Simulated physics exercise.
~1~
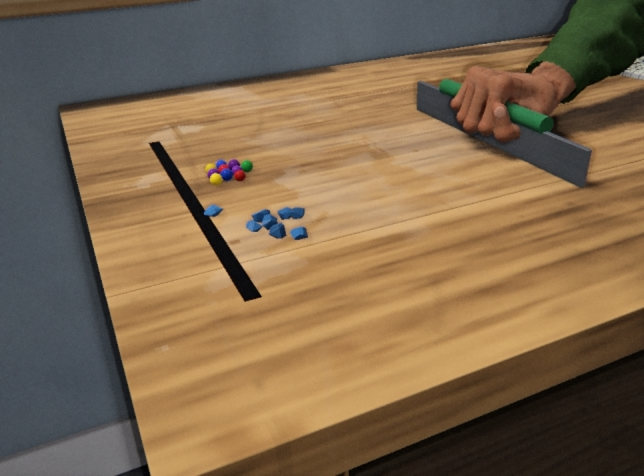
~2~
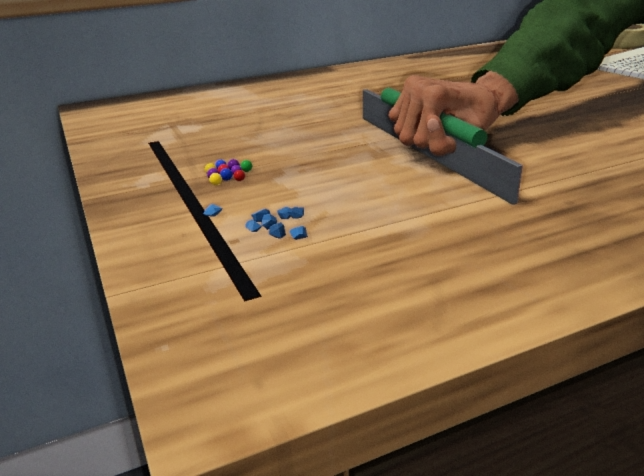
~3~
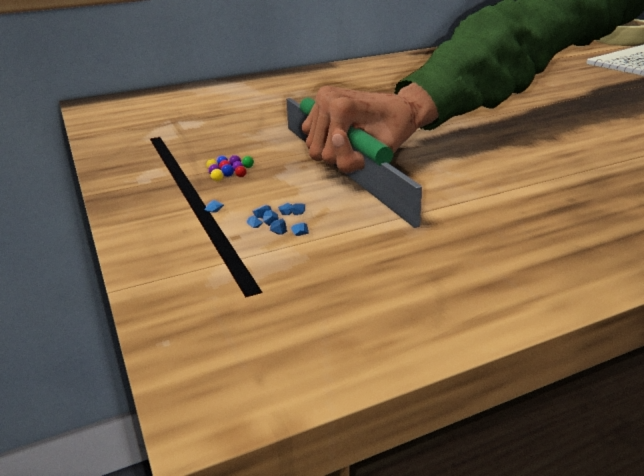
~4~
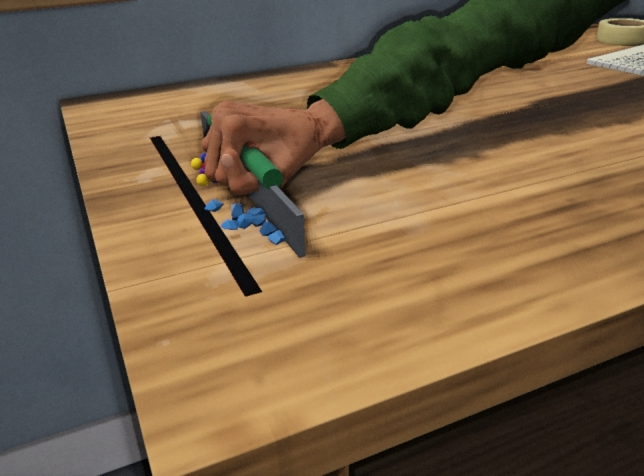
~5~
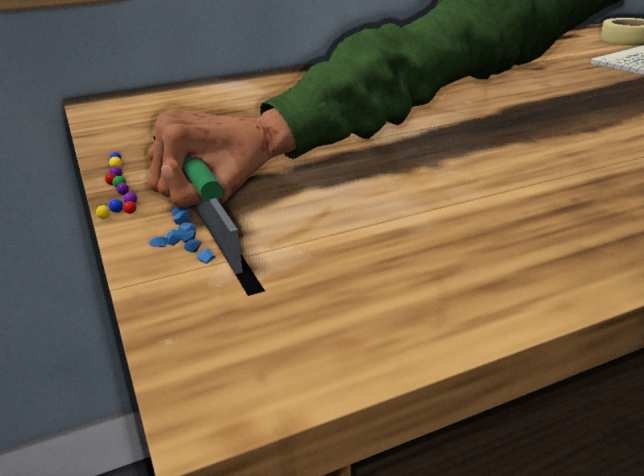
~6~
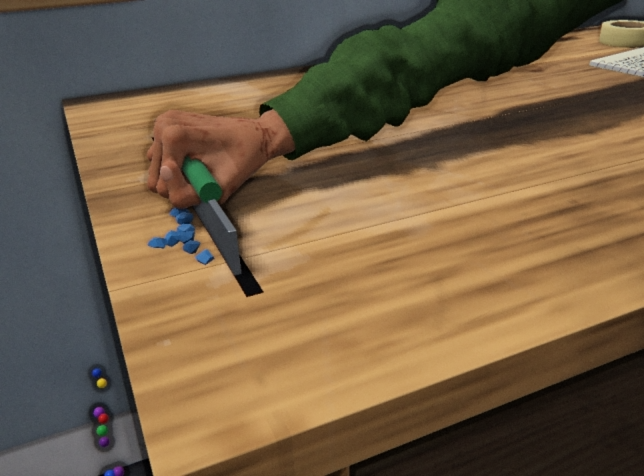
A hand slides a scraper left to black tape; colorful balls fall off, blue pieces stay.
